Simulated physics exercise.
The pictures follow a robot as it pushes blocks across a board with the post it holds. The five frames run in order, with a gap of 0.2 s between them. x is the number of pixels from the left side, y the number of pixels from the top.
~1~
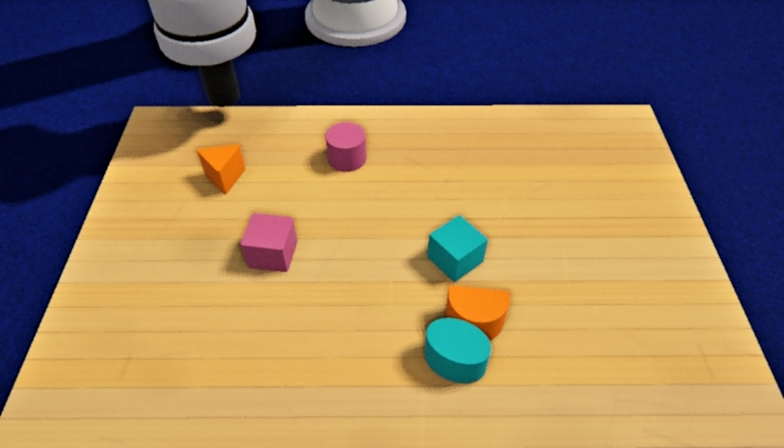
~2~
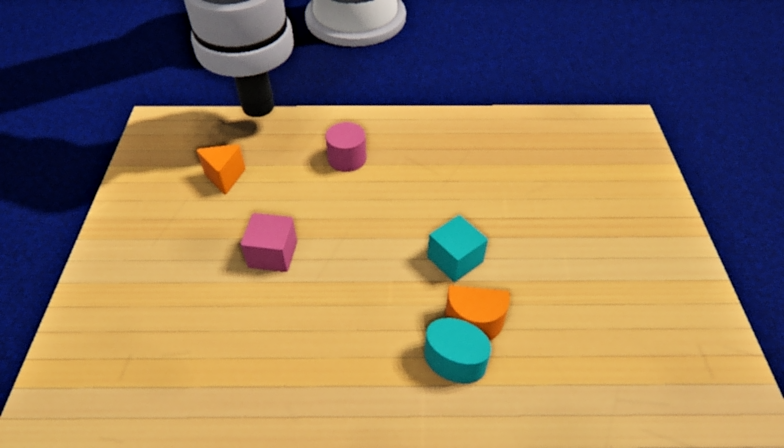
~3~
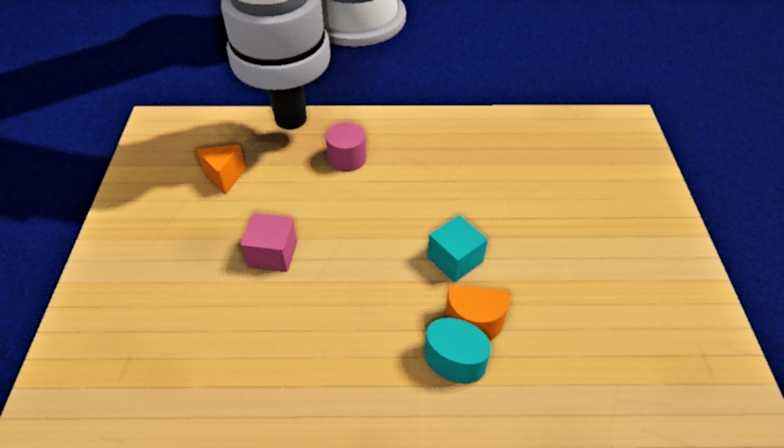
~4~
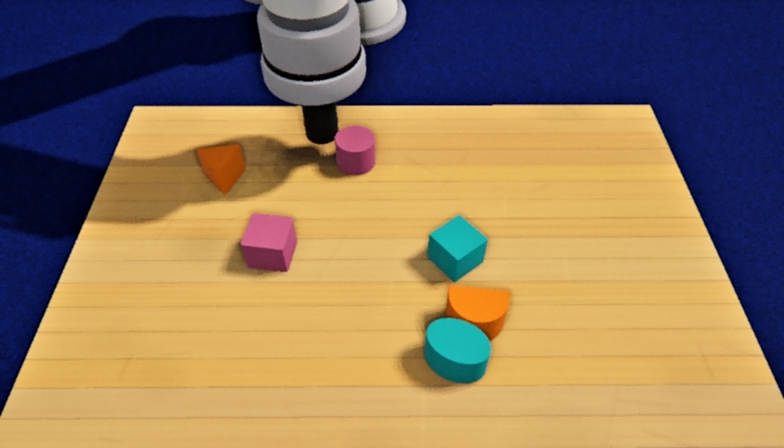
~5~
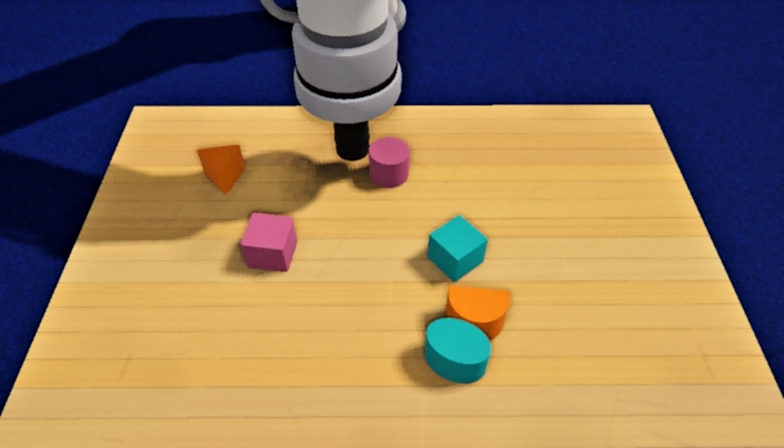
A robotic arm with a black tip moved right along the back of the wooden board, reached the pink round block and pushed it a short way right, while the other blocks stayed still.
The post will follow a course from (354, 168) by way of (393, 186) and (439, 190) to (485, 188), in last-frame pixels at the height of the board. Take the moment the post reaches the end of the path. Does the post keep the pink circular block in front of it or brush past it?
Final position: Ahead.
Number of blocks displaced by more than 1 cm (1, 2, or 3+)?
1.
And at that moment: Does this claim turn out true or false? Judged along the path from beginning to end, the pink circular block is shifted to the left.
True.
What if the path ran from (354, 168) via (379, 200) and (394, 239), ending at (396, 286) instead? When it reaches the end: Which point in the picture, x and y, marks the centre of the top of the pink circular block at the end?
Final place: (412, 162).
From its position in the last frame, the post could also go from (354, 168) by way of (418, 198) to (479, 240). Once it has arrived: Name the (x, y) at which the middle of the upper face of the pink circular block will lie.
The pink circular block ends near (464, 164).
On the path given first. One third of the way, post (393, 168); pink circular block (431, 159).
Two thirds of the way, post (441, 173); pink circular block (475, 155).
At the end, post (488, 170); pink circular block (513, 145); turquoise square block not moved.
